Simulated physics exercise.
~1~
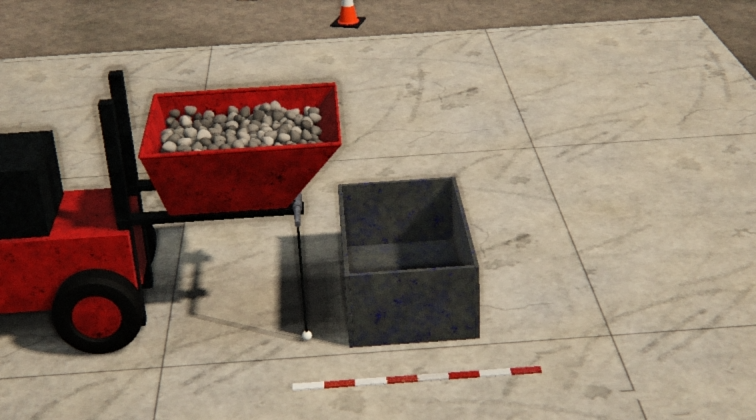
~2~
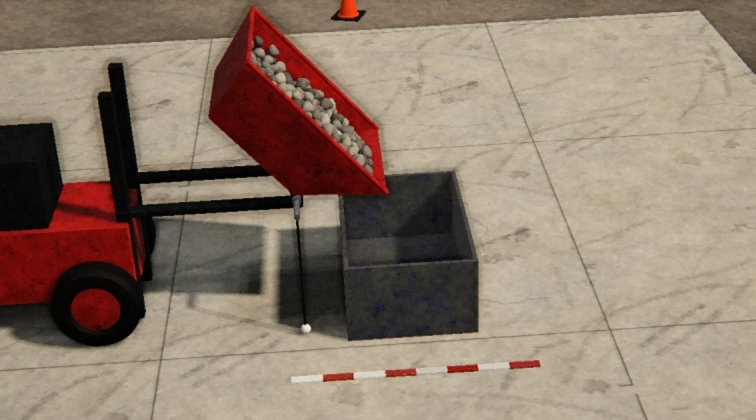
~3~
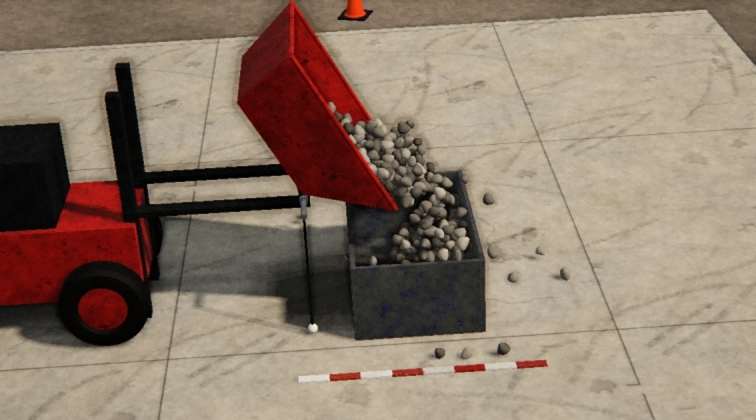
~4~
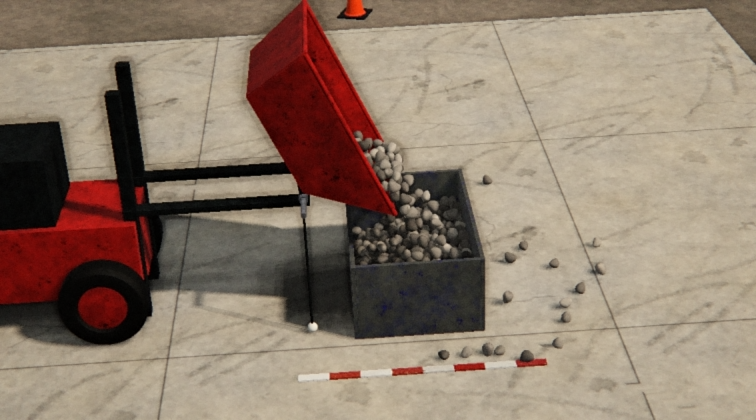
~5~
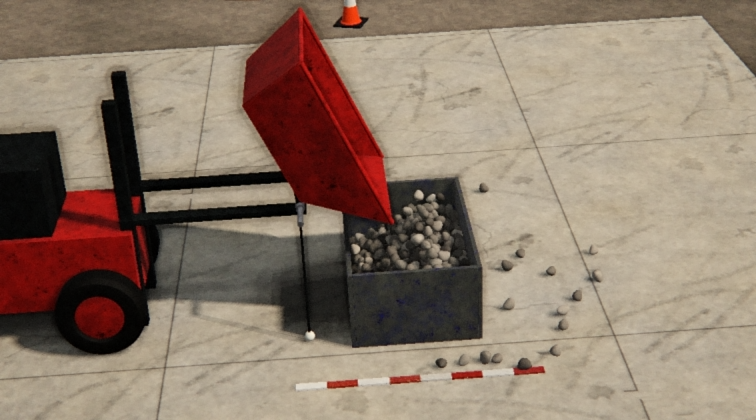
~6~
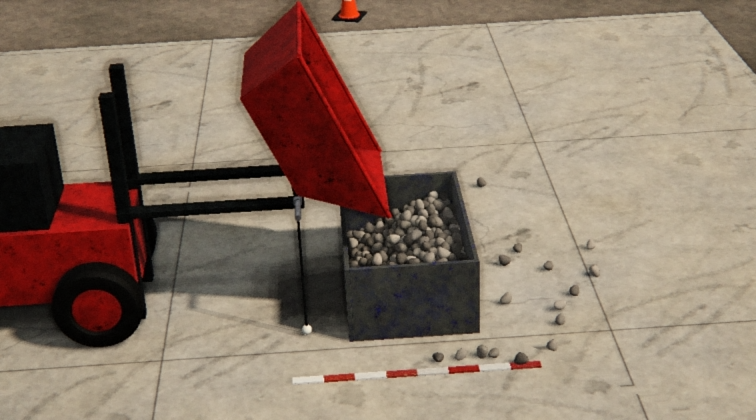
On a pale concrete yard with an orange cone at the back, a red fork truck on the left holds a red skip of rounded grey stones beside an open dark bin. The skip tips steeply to the right, its lip dropping over the bin while the stones stay in at first. Then they pour out in a thick stream, and some scatter onto the ground to the right and in front. The flow thins as the bin fills. Finally the skip stays tilted, with most stones heaped in the bin and a few lying around it.
